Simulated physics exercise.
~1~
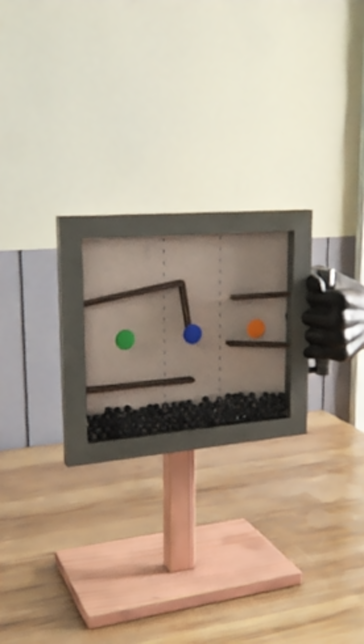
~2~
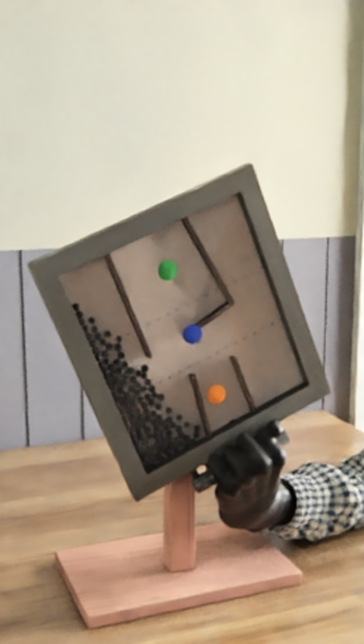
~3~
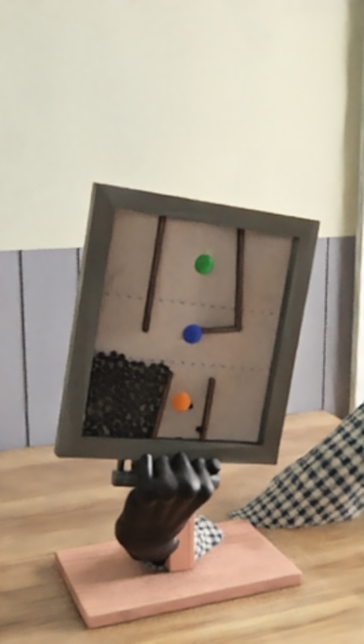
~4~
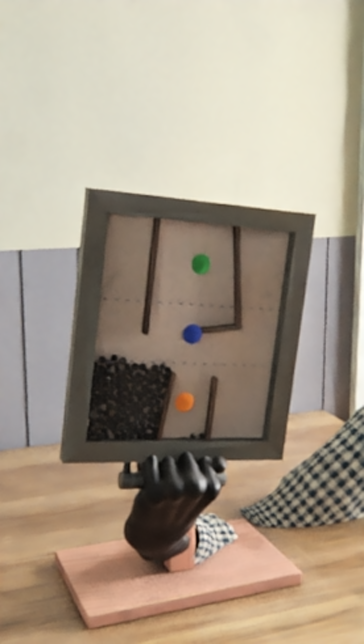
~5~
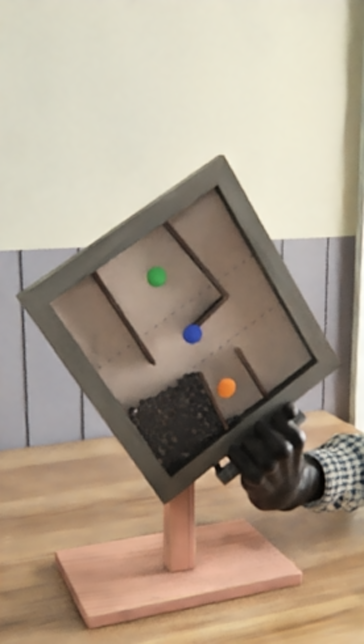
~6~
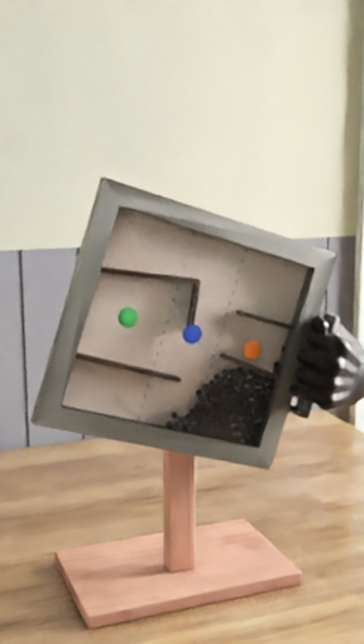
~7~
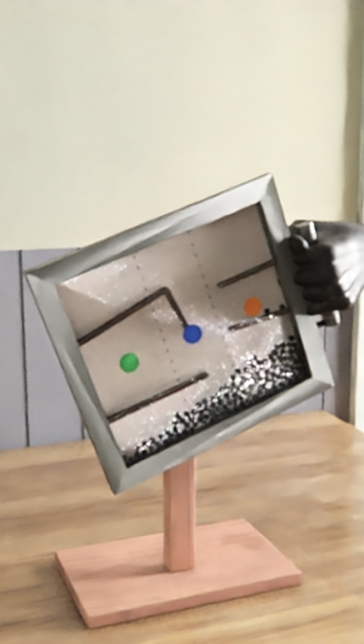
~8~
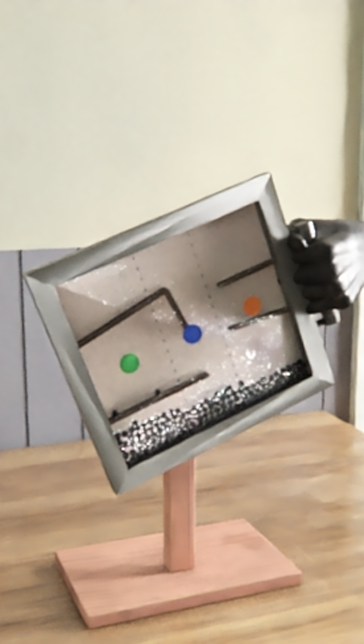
We see a gloved hand turn a clear-fronted case of black beads clockwise on its wooden stand, pause, then swing it back past level to tilt anticlockwise, the beads sliding left, then right, and finally spreading along the lower edge beneath the green, blue and orange stickers.
